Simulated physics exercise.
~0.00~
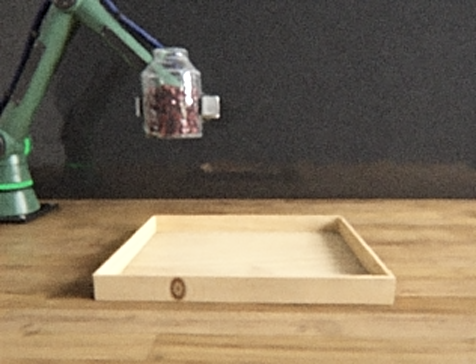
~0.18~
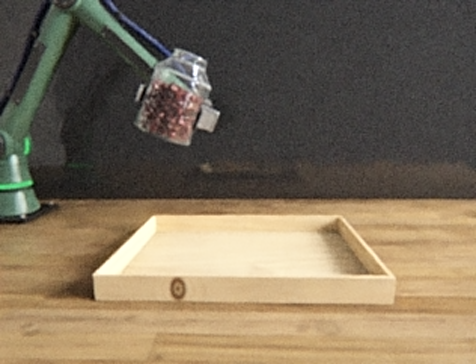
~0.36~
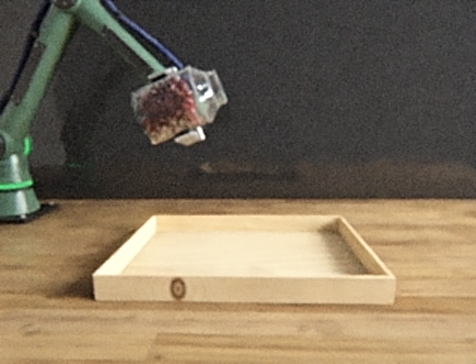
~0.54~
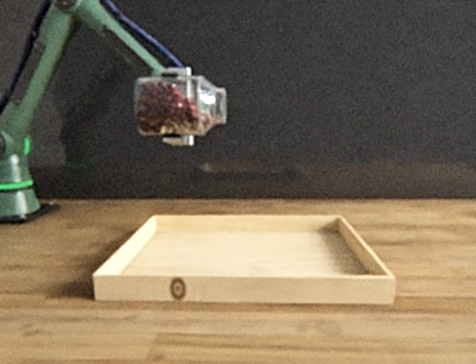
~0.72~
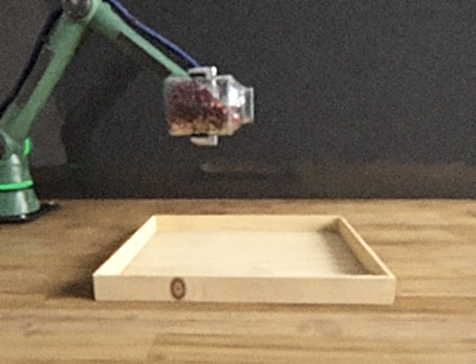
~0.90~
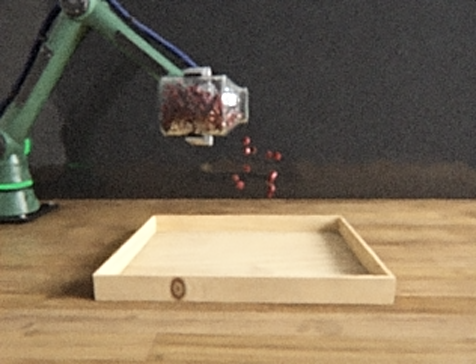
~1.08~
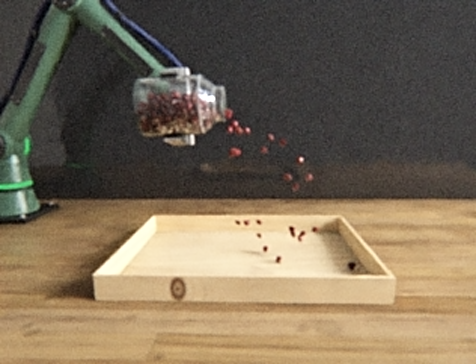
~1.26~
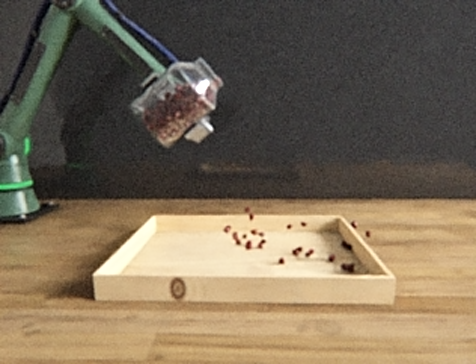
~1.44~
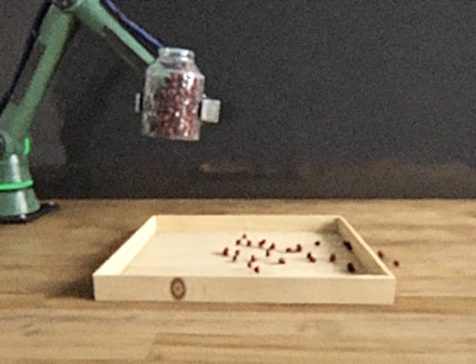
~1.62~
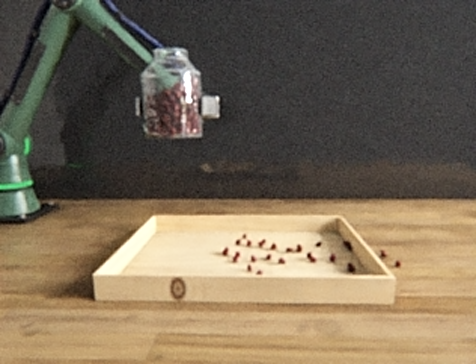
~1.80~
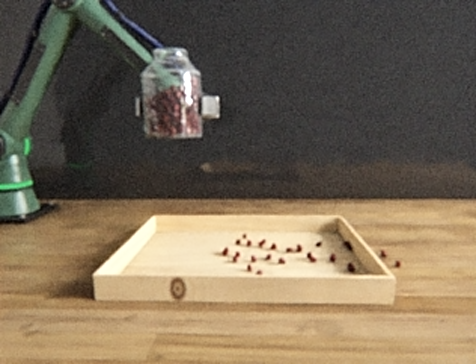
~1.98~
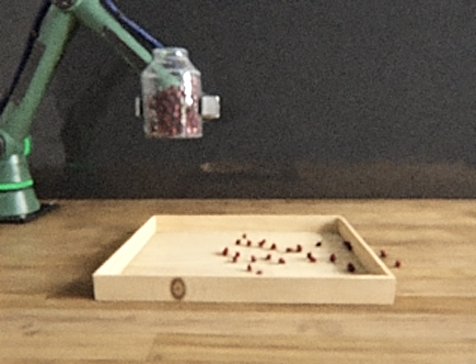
At the start, a green robot arm holds a clear jar of dark red beans upright above an empty, shallow wooden tray on a wooden table. The arm tips the jar to the right until it lies on its side, with no beans falling yet. It then shifts the jar to the right and back left, and a small stream of beans flies out of the mouth towards the tray. The arm turns the jar upright again as the beans scatter and settle. Finally, the jar is still mostly full, with a sprinkling of beans in the tray and a stray one beyond its right edge.
